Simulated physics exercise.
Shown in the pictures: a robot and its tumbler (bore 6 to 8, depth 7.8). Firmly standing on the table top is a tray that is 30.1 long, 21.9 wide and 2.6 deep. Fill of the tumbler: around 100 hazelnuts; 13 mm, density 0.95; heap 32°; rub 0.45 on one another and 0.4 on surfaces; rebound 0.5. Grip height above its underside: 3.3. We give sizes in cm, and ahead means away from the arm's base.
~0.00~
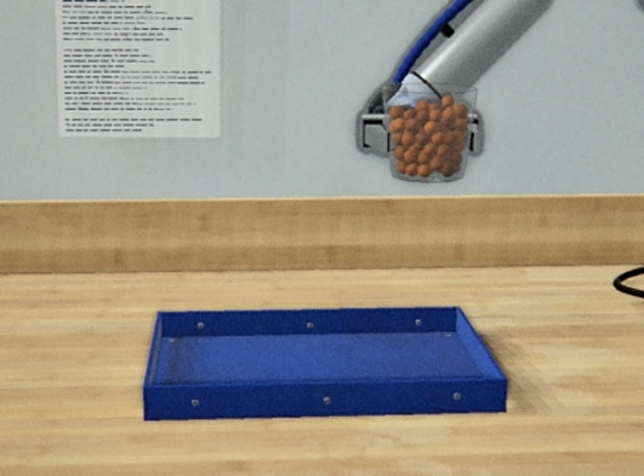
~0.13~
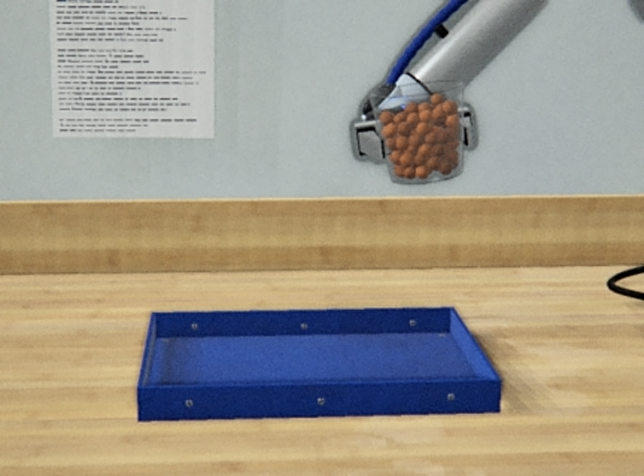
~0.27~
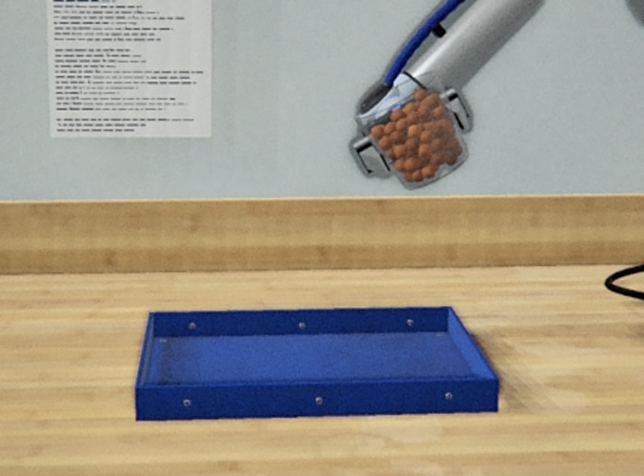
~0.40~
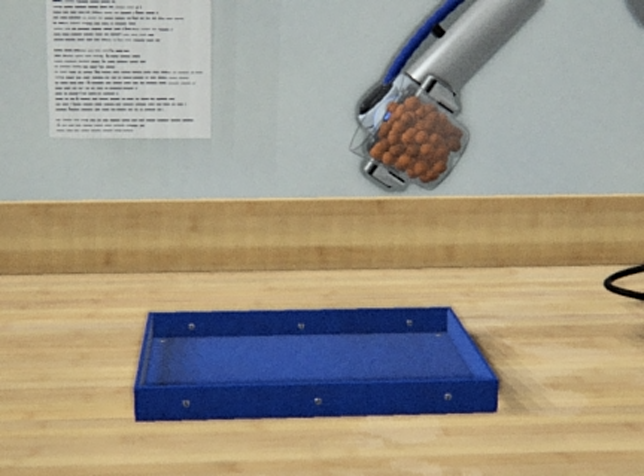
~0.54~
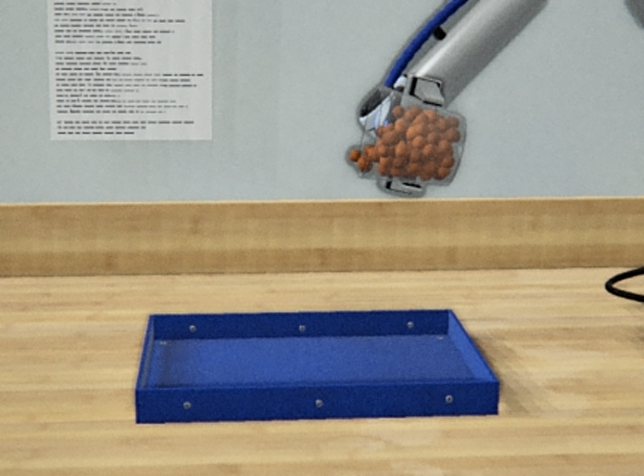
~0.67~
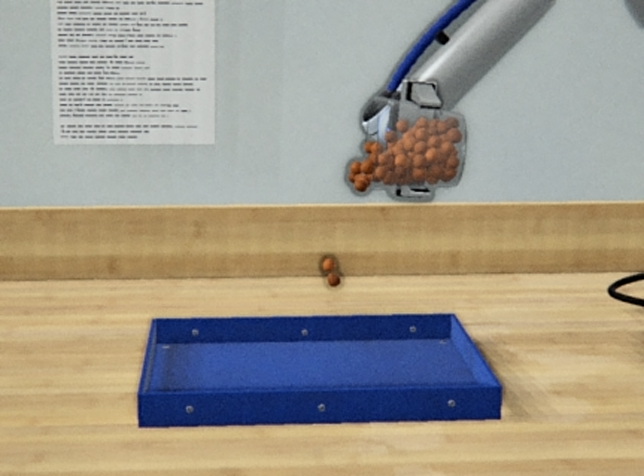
At the start, a robot arm holds a clear tumbler full of hazelnuts upright above and behind an empty blue tray on a wooden table. The arm steadily tips the tumbler to the left until it lies nearly sideways. Hazelnuts bunch at its mouth, and a couple drop through the air above the tray.
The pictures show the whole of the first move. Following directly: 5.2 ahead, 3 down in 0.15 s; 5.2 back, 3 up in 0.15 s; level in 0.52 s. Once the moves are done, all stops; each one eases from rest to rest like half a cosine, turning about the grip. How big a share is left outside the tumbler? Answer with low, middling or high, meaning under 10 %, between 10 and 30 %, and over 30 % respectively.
High.
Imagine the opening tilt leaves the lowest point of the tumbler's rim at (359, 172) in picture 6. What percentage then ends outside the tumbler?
About 35 per cent.
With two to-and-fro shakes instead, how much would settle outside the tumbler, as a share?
In that case it would be roughly 90 per cent.
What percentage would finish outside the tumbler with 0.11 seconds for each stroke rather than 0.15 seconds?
In that case it would be near 80 percent.
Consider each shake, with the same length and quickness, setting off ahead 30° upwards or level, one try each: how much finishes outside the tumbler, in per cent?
First try about 95 %, second try about 90 %.
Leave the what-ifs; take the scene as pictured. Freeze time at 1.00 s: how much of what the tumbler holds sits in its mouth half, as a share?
I'd guess about 75 percent of it.
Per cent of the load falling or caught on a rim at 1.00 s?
Estimated fraction: Near 36 %.
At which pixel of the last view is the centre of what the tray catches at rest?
About (233, 369).
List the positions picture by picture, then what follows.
The tumbler middle at (429, 134), level; upper third of the load around (429, 118), from x 395 to 460, top at y 100; 96 in the tumbler, in the first picture.
The tumbler middle at (422, 135), tilted 8° forward; upper third of the load around (423, 120), from x 385 to 455, top at y 100, in the second picture.
The tumbler middle at (417, 135), tilted 29° forward; upper third of the load around (421, 118), from x 380 to 455, top at y 95, in the third picture.
The tumbler middle at (414, 137), tilted 56° forward; upper third of the load around (414, 121), from x 380 to 455, top at y 105, in the fourth picture.
The tumbler middle at (414, 142), tilted 77° forward; upper third of the load around (423, 130), from x 355 to 455, top at y 115, in the fifth picture.
The tumbler middle at (417, 147), tilted 85° forward; upper third of the load around (427, 137), from x 330 to 455, top at y 125; 94 in the tumbler, 2 in flight or on a rim, in the sixth picture.
After 1.00 s, tilted 84° forward, highest piece 21 above the table; 36 in the tumbler, 25 in the tray, 35 in flight or on a rim.
After 1.33 s, tilted 19° forward, highest piece 25 above the table; 65 in the tray, 29 in the tumbler, 2 on the table or floor.
After 1.69 s, level, highest piece 22 above the table; 65 in the tray, 29 in the tumbler, 2 on the table or floor.
After 2.74 s, level, highest piece 22 above the table; 65 in the tray, 29 in the tumbler, 2 on the table or floor.
In the end, 65 in the tray, 29 in the tumbler, 2 on the table or floor. That is 70 % outside the tumbler.
